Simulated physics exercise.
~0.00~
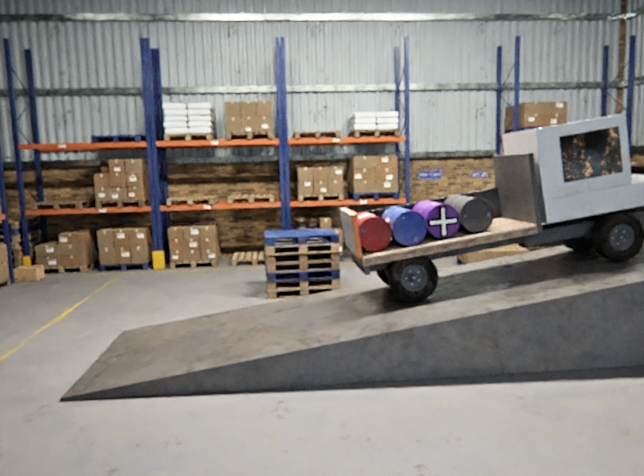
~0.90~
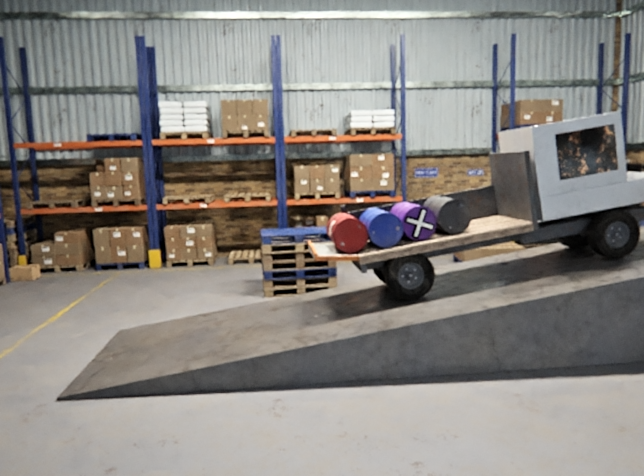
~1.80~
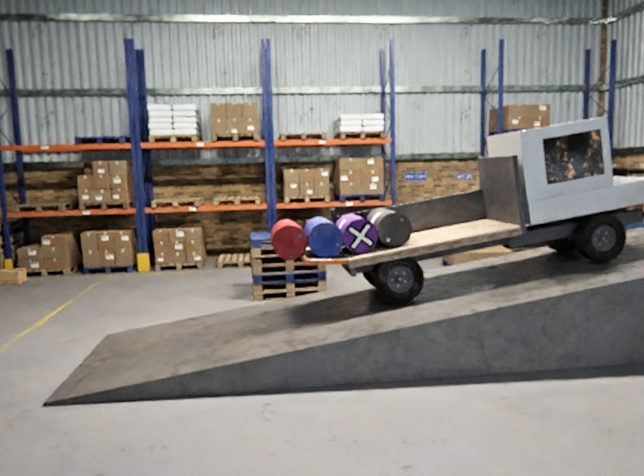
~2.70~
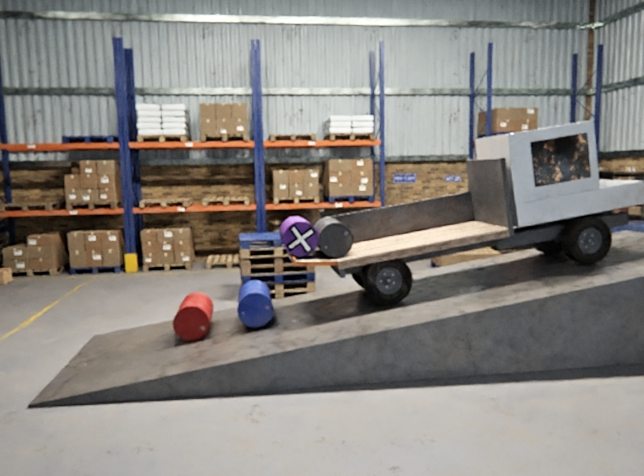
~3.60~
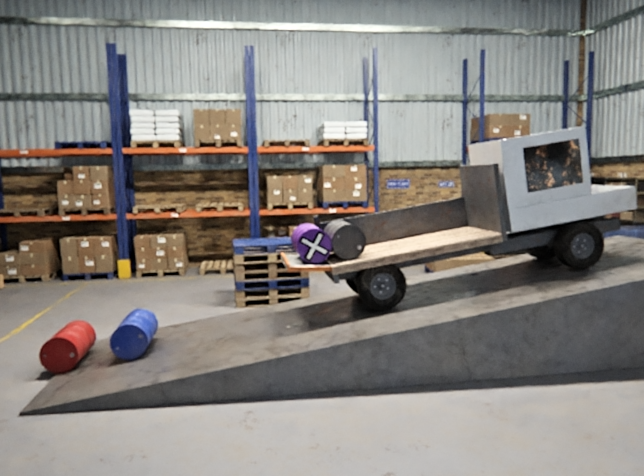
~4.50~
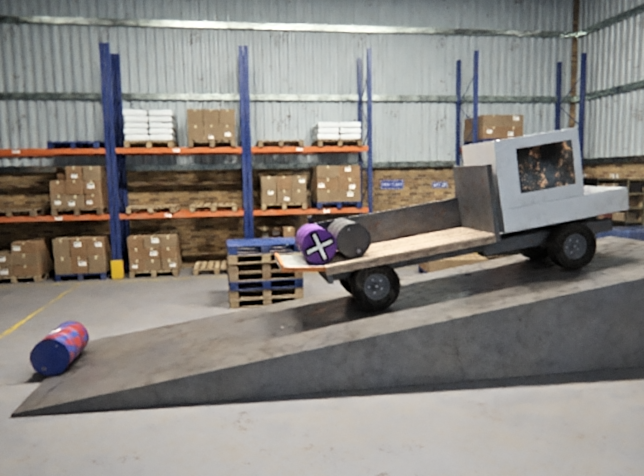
Four drums, red, blue, purple with a white cross, and dark grey, sit on the flat bed of a pick-up parked on a concrete ramp in a warehouse, its tail end low. The tailgate drops open and the drums roll left toward it. Red, in the lead, rolls across the lowered gate and falls off the end, and blue follows it down. Both tumble left along the ramp while purple and grey stop at the tail. Finally, purple rests on the open gate with grey beside it, and red and blue lie close together near the foot of the ramp.
